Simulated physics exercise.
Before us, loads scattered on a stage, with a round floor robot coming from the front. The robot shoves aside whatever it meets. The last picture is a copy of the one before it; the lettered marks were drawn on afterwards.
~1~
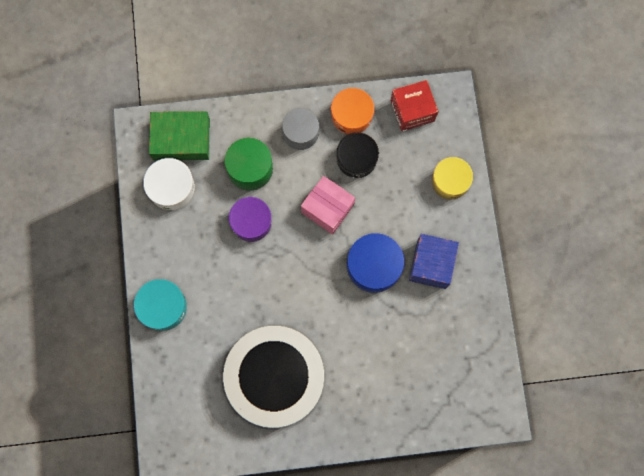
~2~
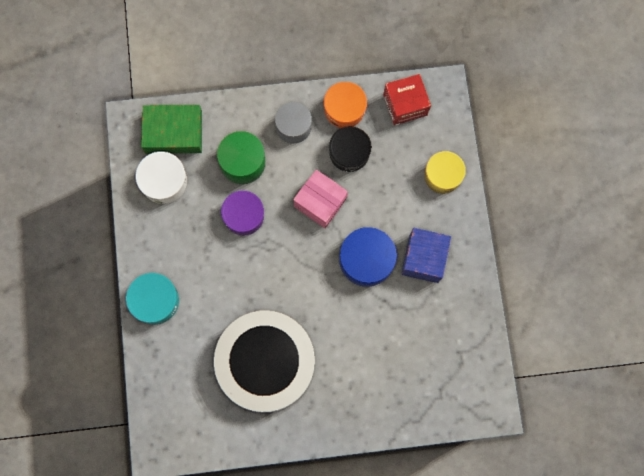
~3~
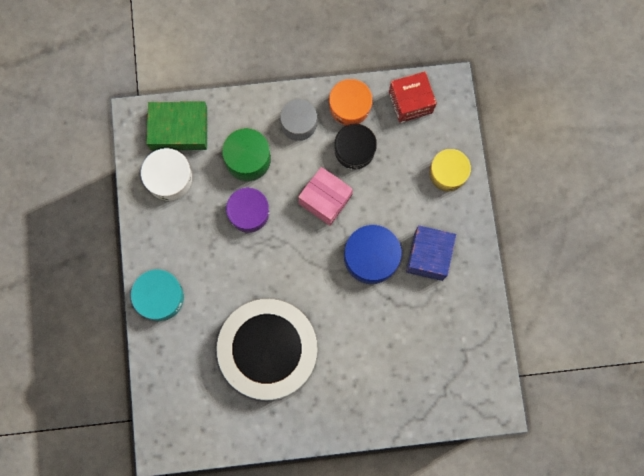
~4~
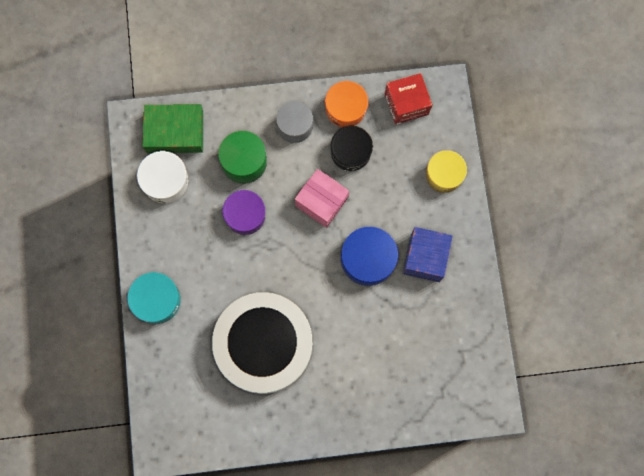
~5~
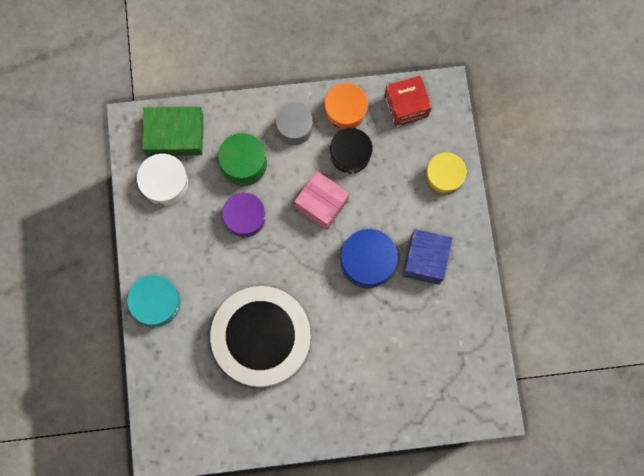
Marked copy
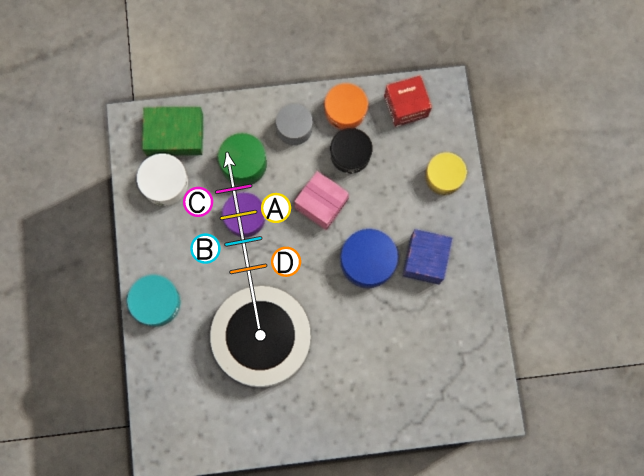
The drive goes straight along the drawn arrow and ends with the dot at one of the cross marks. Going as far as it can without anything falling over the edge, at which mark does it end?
C is the last safe stop.
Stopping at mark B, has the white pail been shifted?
By then, no.
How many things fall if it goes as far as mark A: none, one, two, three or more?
In all, none.
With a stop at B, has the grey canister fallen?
No.
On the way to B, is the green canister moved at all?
Yes.
On the marked copy, A at (238, 215); B at (243, 241); C at (234, 189); D at (249, 269); the arrow from (260, 335) to (227, 153); the white dot at (260, 335).
With C. Early on, robot (252, 283); turquoise pail (155, 301); orange pail (346, 107).
Further on, robot (241, 230); green canister (242, 123); purple pail (236, 166).
At the end, robot (235, 194); green canister (244, 92); purple pail (225, 131); nothing has fallen.
As for the rest, A is safe but short; B is safe but short; D is safe but short.
